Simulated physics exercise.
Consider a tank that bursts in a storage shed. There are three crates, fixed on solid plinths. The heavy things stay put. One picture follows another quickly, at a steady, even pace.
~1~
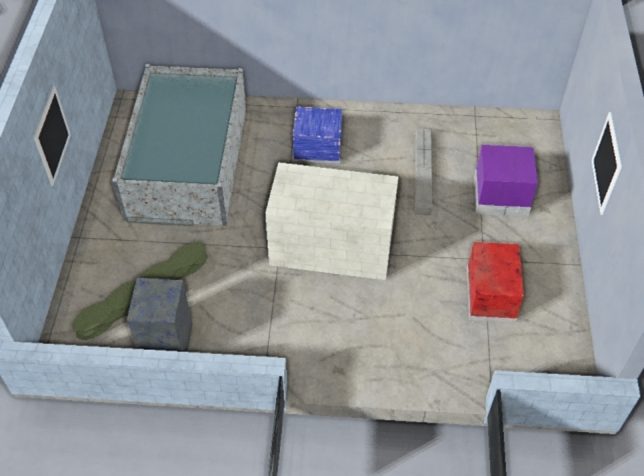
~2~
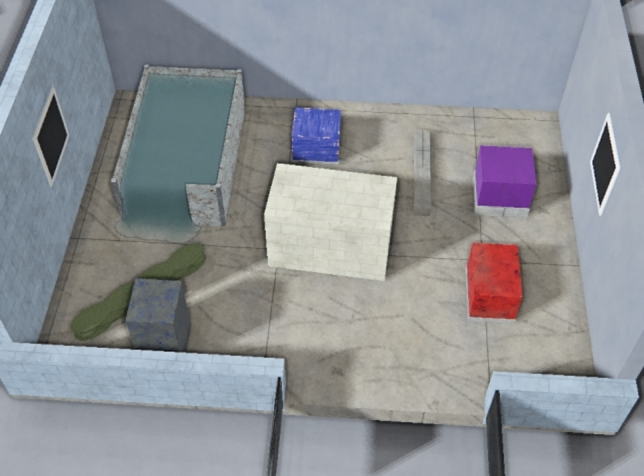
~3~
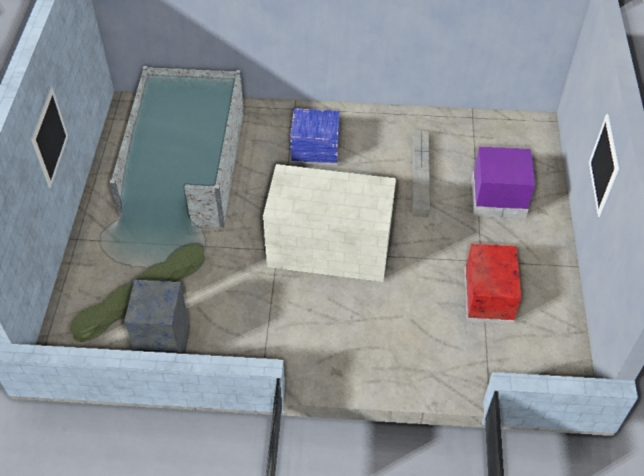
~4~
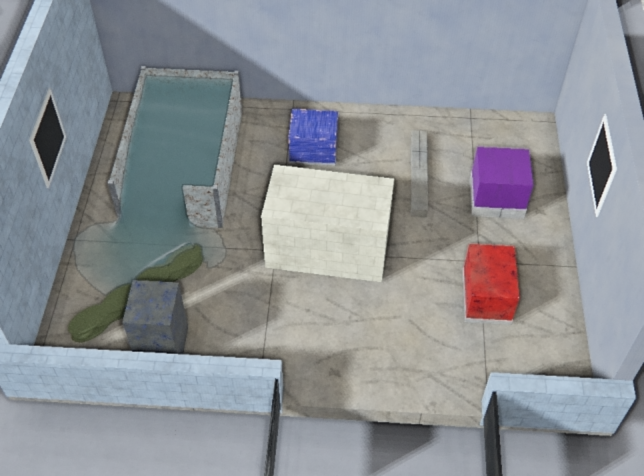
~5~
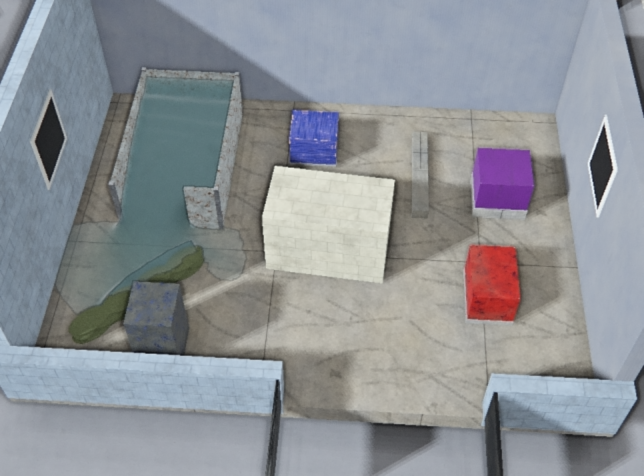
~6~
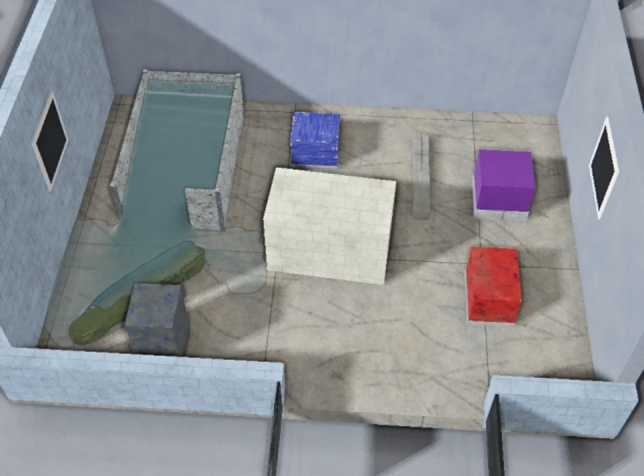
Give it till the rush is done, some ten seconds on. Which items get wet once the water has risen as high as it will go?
My prediction: The red crate will be wet; the purple crate will not even get damp; the blue crate will be wet.
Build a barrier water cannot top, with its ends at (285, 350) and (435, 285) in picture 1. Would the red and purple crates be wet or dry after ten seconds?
Here is what I get: The red one is left untouched, while the purple one is left untouched.
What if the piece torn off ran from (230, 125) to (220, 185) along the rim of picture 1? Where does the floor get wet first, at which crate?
First in line is the blue-painted one.
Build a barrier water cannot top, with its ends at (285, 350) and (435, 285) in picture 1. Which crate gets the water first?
That is the crate marked blue.
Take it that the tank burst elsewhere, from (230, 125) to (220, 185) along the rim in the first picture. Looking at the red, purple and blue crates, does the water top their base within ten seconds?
Note: Red gets flooded; purple gets flooded; blue gets flooded.
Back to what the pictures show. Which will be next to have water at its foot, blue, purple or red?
Simply the blue one.
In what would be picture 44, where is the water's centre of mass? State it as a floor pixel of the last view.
The water centres close to (226, 231).
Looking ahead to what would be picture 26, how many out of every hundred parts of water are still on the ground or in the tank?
My estimate is some 100 percent.
A moment on, water covers 20 % of the floor; the red crate not reached, the purple crate not reached, the blue crate not reached.
Next, water covers 30 % of the floor; the red crate not reached, the purple crate not reached, the blue crate water round its plinth.
Then, water covers 55 % of the floor; the red crate water round its plinth, the purple crate not reached, the blue crate water round its plinth.
Later, water covers 80 % of the floor; the red crate water round its plinth, the purple crate water round its plinth, the blue crate water round its plinth.
In the end, water covers 95 % of the floor; the red crate was topped, the purple crate stayed above the water, the blue crate was topped.
